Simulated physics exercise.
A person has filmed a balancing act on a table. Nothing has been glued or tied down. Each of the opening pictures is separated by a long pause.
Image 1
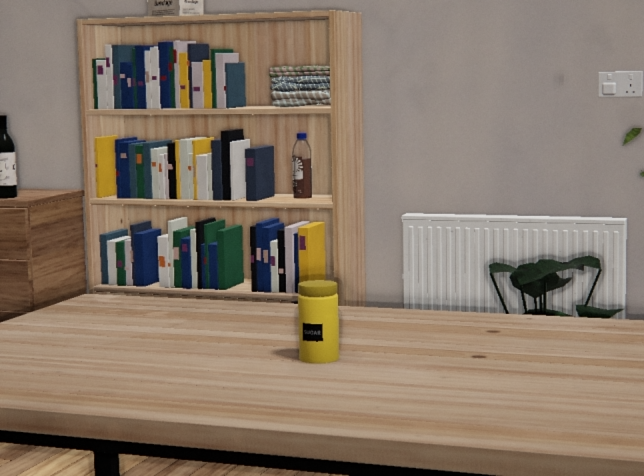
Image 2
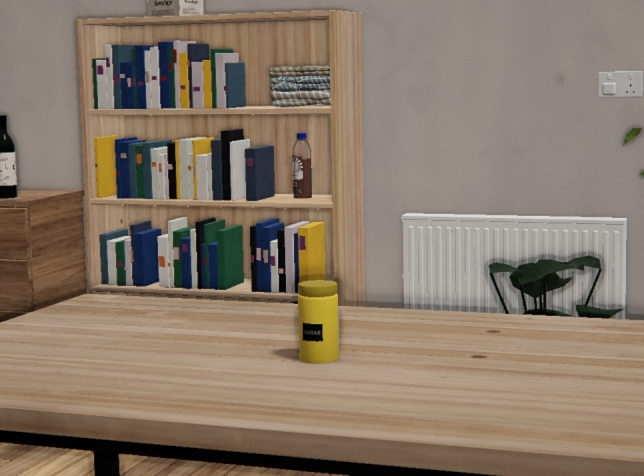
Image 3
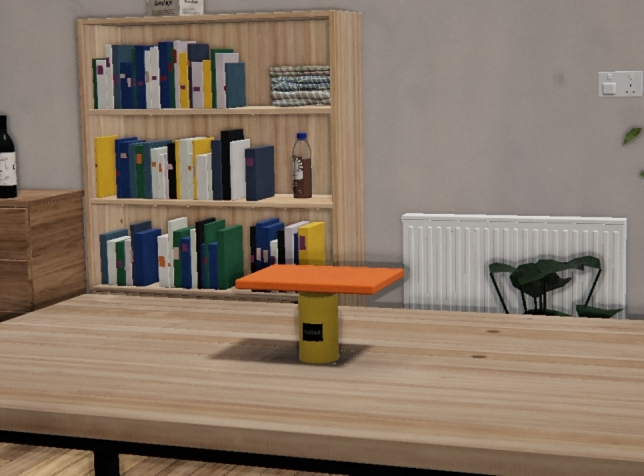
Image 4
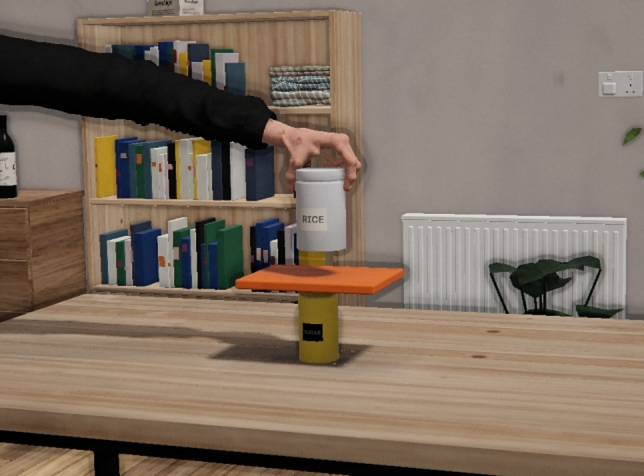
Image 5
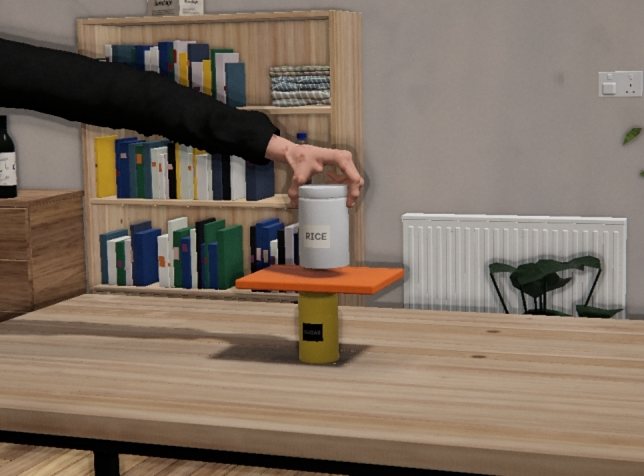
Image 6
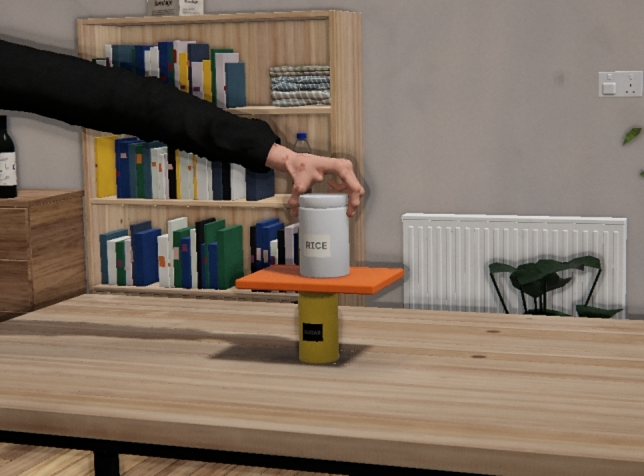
A hand lowering a white rice jar onto an orange board that has appeared atop a yellow jar on a wooden table.
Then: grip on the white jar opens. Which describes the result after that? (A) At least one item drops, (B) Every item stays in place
(B) Every item stays in place.
Then, 0.20 s after the last picture, nothing has stirred.
Then, 0.40 s after the last picture, white jar resting near (324, 235).
At rest, all 3 in place. Seen from the same camera at the end, white jar near (324, 235). The stack holds.
